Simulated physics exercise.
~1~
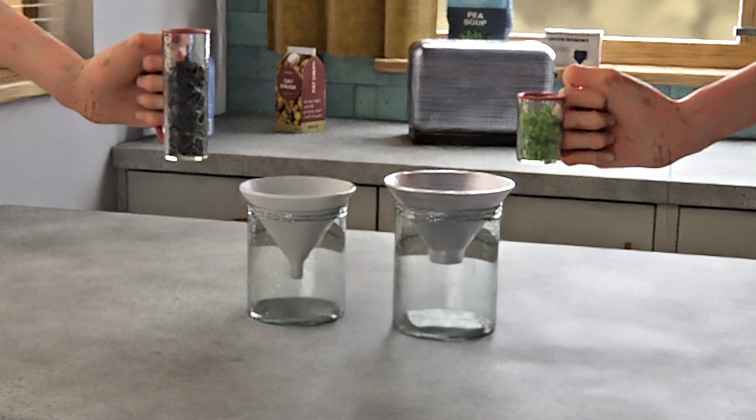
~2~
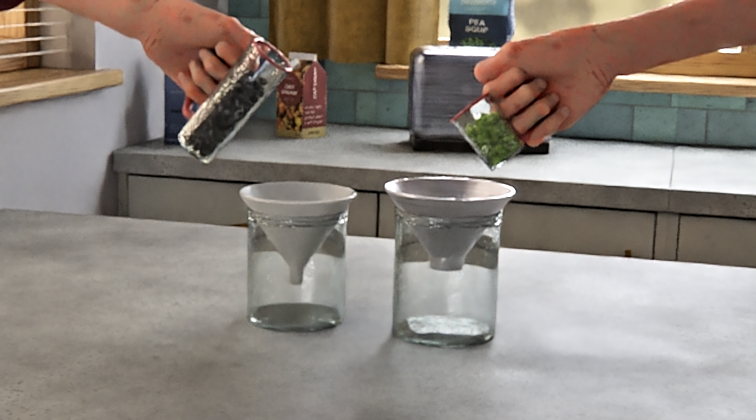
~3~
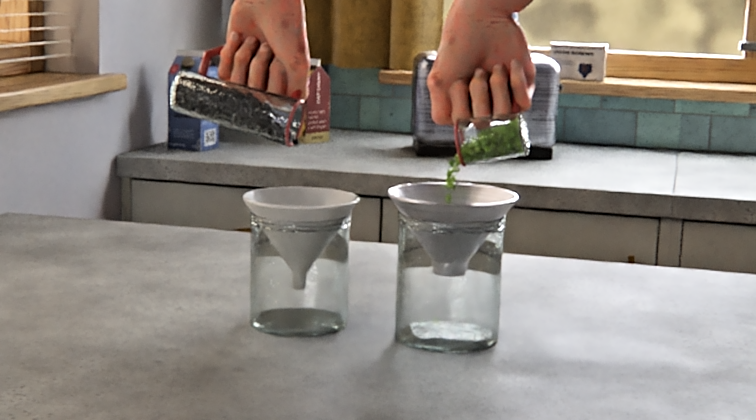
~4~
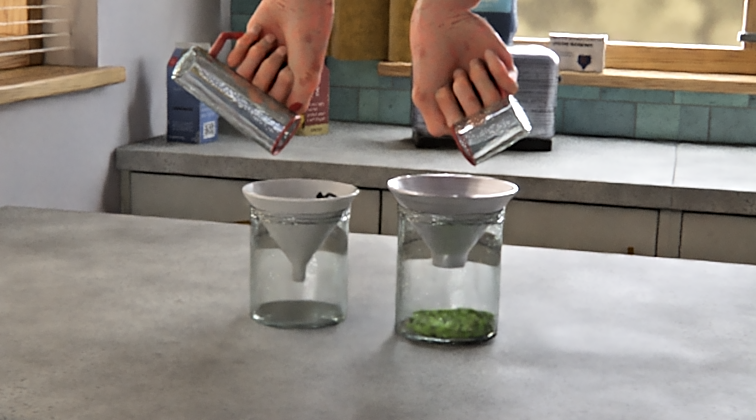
The clip opens on two glass jars topped with pale funnels on a gray counter, while a hand on either side holds up a small clear cup, the left one filled with dark, dry bits and the right one with green bits. Both hands move inward and tilt the cups above the funnels. The green bits start to spill first, dropping in a thin stream into the right funnel. Both cups are then tipped further until they are upturned and empty. At the end, the green bits lie at the bottom of the right jar, while the dark bits sit stuck in the left funnel above an empty jar.
